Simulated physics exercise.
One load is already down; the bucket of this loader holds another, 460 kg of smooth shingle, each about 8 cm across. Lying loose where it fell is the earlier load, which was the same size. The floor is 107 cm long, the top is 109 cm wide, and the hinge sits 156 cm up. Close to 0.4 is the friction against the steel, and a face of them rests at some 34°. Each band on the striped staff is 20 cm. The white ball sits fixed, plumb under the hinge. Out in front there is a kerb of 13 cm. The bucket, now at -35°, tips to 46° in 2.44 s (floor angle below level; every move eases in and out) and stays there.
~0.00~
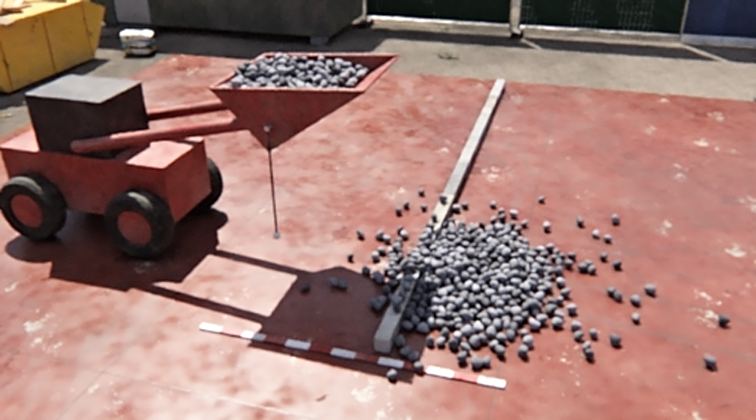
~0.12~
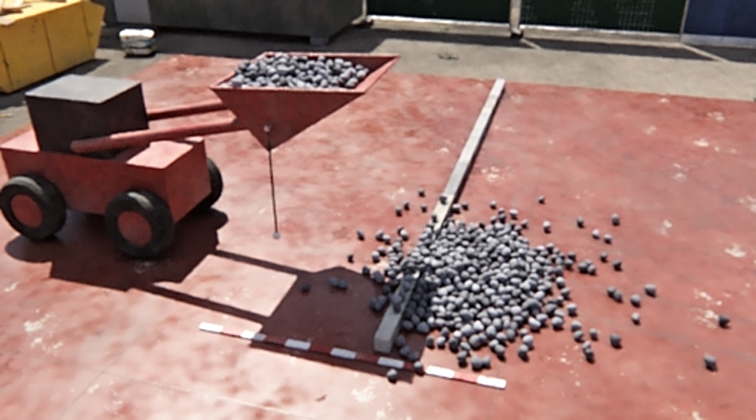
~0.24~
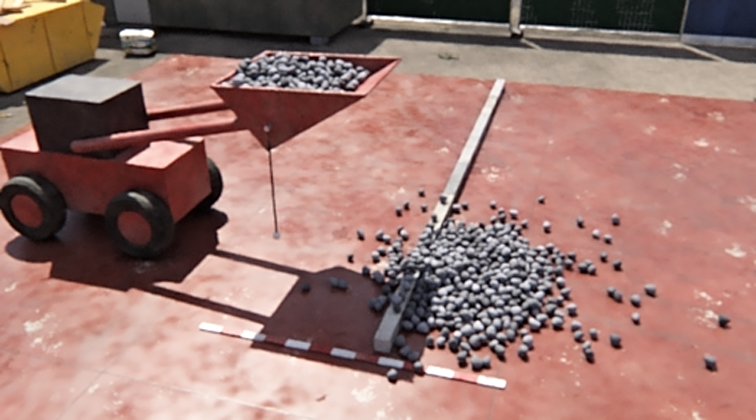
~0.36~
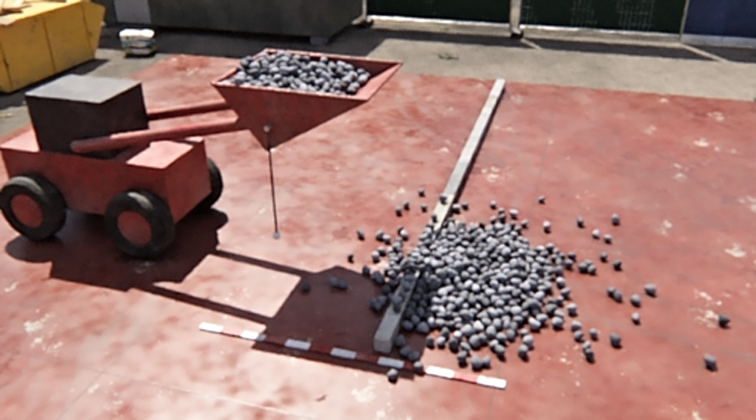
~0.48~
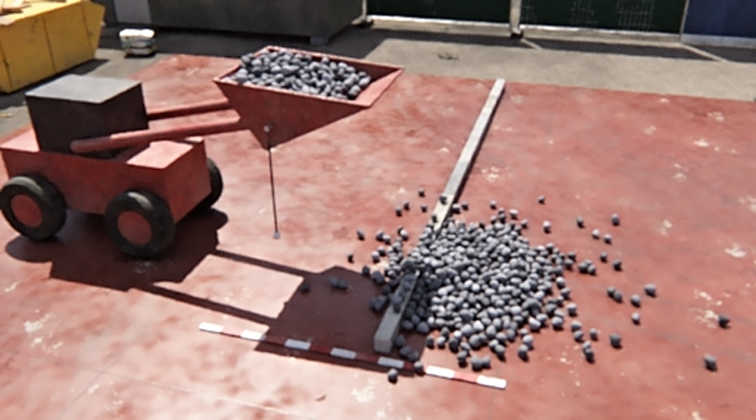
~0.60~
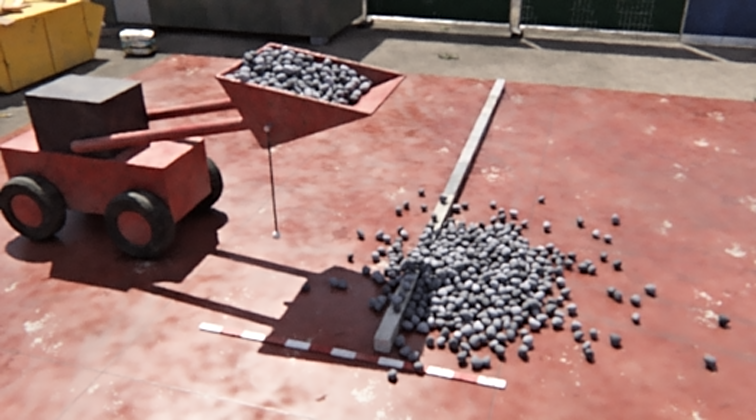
The clip opens on a red wheeled loader at left, its raised bucket full of grey stones, beside a loose heap of similar stones lying around a long kerb. The bucket slowly tilts forward, its right edge lowering slightly, while the stones inside shift a little and the loader and heap stay still.
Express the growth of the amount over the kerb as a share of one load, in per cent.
Roughly 23 per cent of a load.
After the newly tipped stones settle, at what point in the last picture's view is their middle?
Centre: Approx. (397, 255).
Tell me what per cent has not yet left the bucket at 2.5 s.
That works out to about 0 %.
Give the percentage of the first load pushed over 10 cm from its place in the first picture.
Roughly 5 % of them.
After 1.8 s the floor is at 33°; in per cent of one load, 82 in the bucket, 29 on this side of the kerb, 89 over the kerb; the foremost stones are at (649, 292).
After 2.5 s the floor is at 46°; in per cent of one load, 1 in the bucket, 91 on this side of the kerb, 108 over the kerb; the foremost stones are at (649, 292).
After 2.9 s the floor is at 46°; in per cent of one load, 0 in the bucket, 88 on this side of the kerb, 112 over the kerb; the foremost stones are at (649, 292).
After 5.6 s the floor is at 46°; in per cent of one load, 0 in the bucket, 88 on this side of the kerb, 112 over the kerb; the foremost stones are at (649, 292). Net gain over the kerb, 23.
